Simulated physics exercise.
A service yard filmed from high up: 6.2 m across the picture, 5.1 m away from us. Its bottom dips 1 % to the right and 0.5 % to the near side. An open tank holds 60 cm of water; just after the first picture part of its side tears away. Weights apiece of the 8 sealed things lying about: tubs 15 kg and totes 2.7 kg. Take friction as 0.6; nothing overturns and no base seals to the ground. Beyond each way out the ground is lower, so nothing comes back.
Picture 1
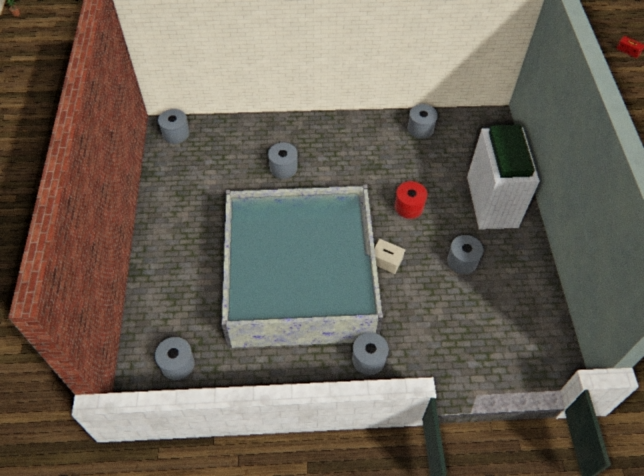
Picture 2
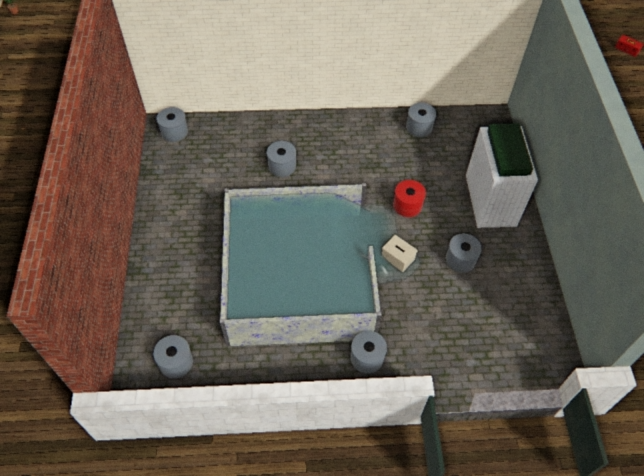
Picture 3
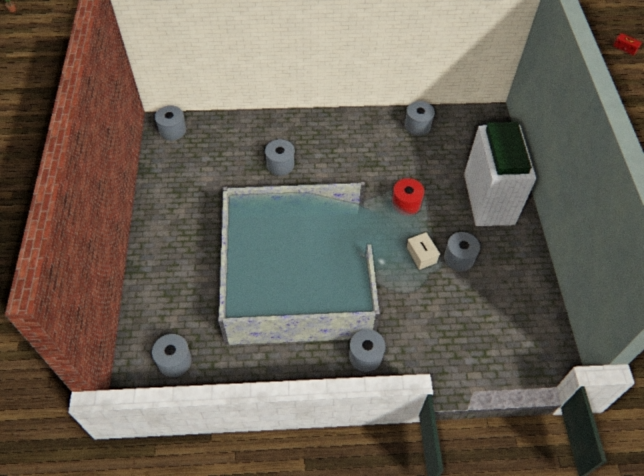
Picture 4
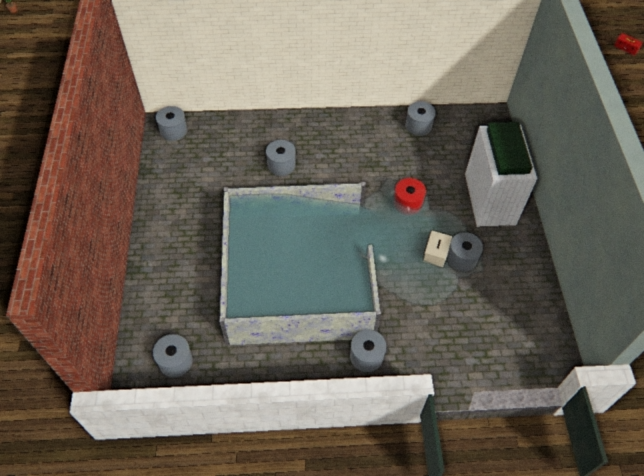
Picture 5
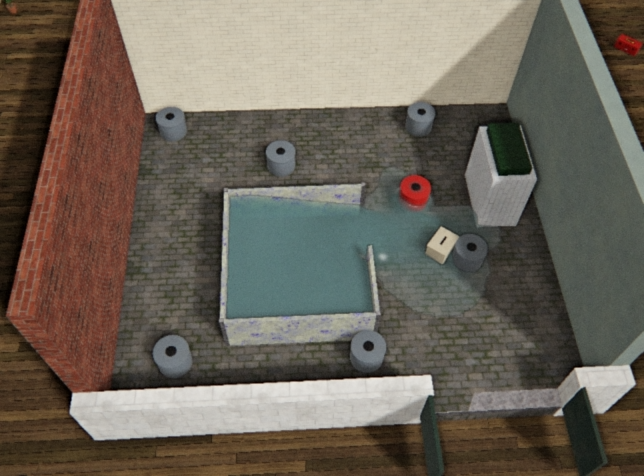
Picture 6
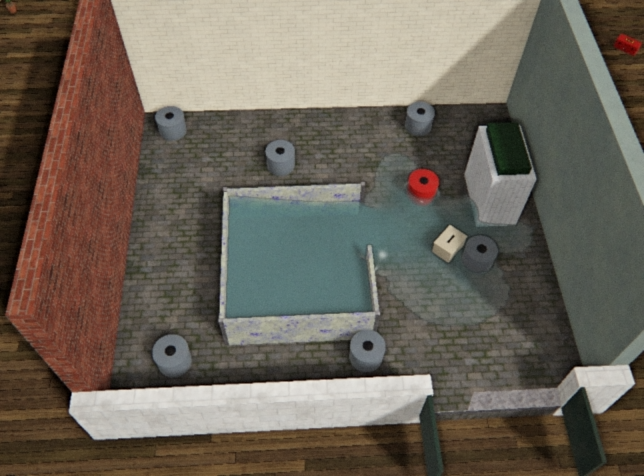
A walled yard with dark paving is seen from high above by a camera that stays nearly still. A square tank of blue-green water sits left of centre, with grey tubs around it, a red tub and small cream box to its right, and a white block topped in green beyond. The tank's right side breaks open, water spreads rightward, the box slides right to a grey tub, and then both they and the red tub shift slightly.
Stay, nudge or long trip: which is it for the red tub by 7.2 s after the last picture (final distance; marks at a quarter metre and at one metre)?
Red tub ends far away.
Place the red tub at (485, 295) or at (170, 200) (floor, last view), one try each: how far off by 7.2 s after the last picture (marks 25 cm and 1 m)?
In that order: It ends far away; it holds its place.
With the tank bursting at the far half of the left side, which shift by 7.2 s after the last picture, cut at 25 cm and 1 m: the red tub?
Then the red tub barely shifts.
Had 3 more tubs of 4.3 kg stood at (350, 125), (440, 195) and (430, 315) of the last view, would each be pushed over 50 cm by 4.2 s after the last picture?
In that order: Past it, more, short of it.
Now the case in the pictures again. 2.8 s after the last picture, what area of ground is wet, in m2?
Roughly 18 m2.
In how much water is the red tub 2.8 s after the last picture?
Roughly 18 cm.
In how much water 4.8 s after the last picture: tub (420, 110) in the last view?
Roughly 6 cm.
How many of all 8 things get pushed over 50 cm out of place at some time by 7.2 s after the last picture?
4 of them.
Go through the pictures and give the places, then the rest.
The red tub at (412, 193) rests on the ground; water covers 3.8 m2; 0 of 8 have shifted, in the first picture.
The red tub at (410, 192) rests on the ground; 4.4 m2 under water; 1 of 8 have shifted, in the second picture.
The red tub at (409, 190), on the bottom; 5.1 m2 under water; 1 of 8 have shifted, in the third picture.
The red tub at (410, 190), on the bottom; water covers 6.0 m2; 1 of 8 have shifted, in the fourth picture.
The red tub at (416, 187) rests on the ground, 12 cm from its start; water covers 6.9 m2; 3 of 8 have shifted, in the fifth picture.
The red tub at (424, 181) rests on the ground, 30 cm from its start; 7.8 m2 under water; 3 of 8 have shifted, in the sixth picture.
Then, 0.9 s after the last picture the red tub is near (459, 123), 1.6 m from its start, aground; 0 of 8 are out; 2 afloat.
Then, 2.8 s after the last picture the red tub is near (492, 139), 1.7 m from its start, afloat; 1 of 8 are out; 2 afloat.
Then, 4.8 s after the last picture the red tub is near (453, 127), 1.5 m from its start, afloat; 1 of 8 are out; 2 afloat.
Then, 7.2 s after the last picture the red tub is near (396, 102), 1.8 m from its start, aground; 1 of 8 are out; 1 afloat.
